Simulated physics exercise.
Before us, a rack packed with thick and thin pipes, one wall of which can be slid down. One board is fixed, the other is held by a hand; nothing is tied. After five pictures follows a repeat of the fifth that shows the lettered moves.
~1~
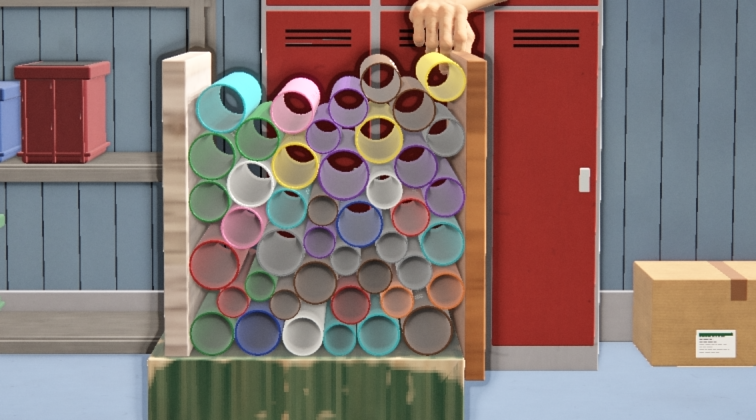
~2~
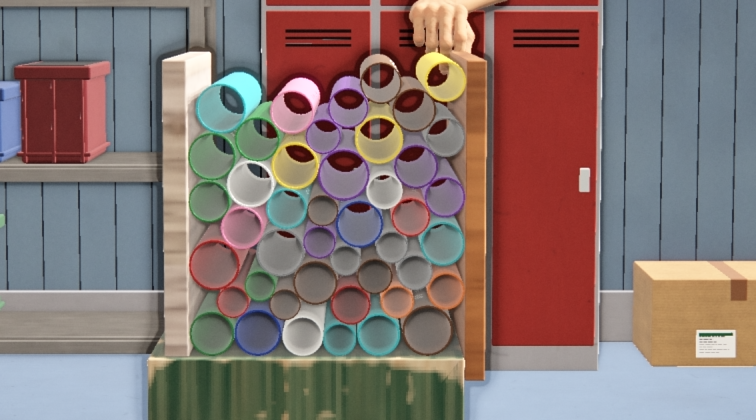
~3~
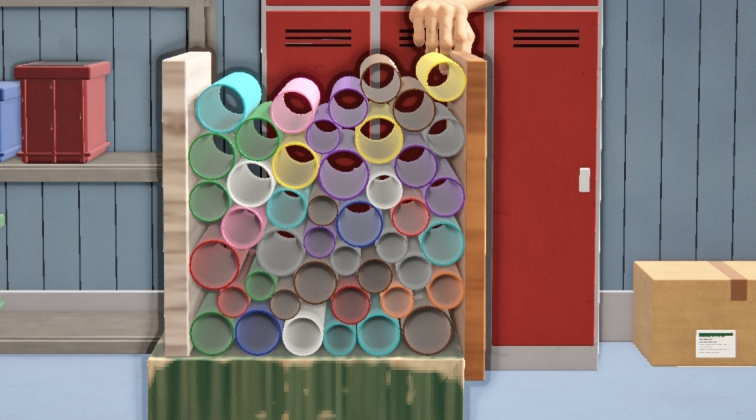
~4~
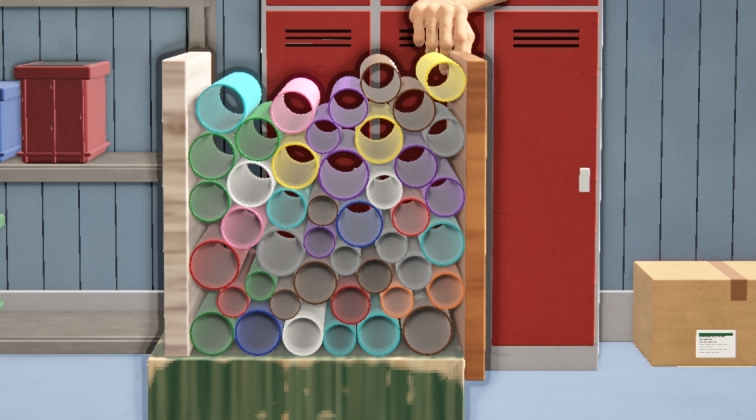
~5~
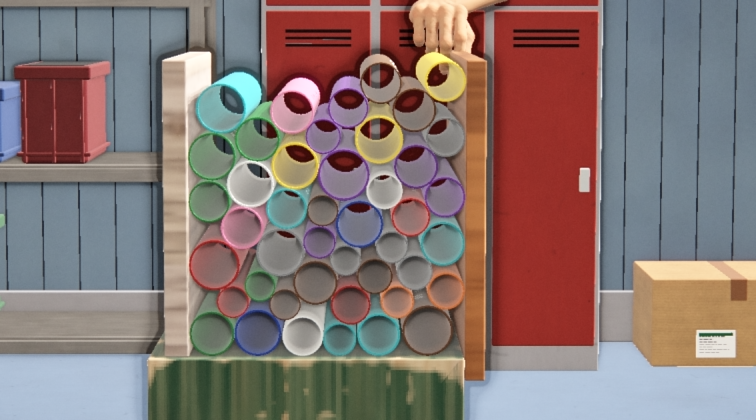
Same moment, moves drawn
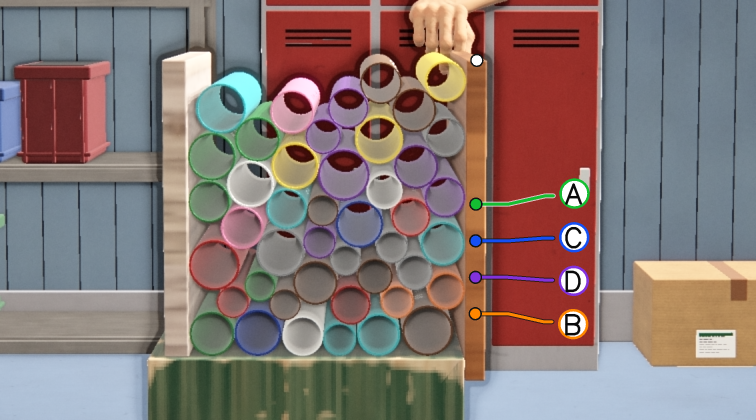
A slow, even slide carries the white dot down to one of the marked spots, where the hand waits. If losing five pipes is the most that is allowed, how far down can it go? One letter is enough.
No lower than A.
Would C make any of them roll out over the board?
Yes, at C.
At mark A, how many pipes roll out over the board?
The count is four.
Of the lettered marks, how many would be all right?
One of them.
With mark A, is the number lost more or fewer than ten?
It loses fewer than ten.
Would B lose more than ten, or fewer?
More than ten.
On the marked copy, A at (476, 204); B at (475, 314); C at (475, 241); D at (475, 278); the white dot at (477, 61).
Following A. Soon after the start, top of the board (466, 127).
Later, top of the board (465, 201).
In the end, top of the board (465, 203), four out over the board.
As for the rest, B more than five out over the board; C more than five out over the board; D more than five out over the board.
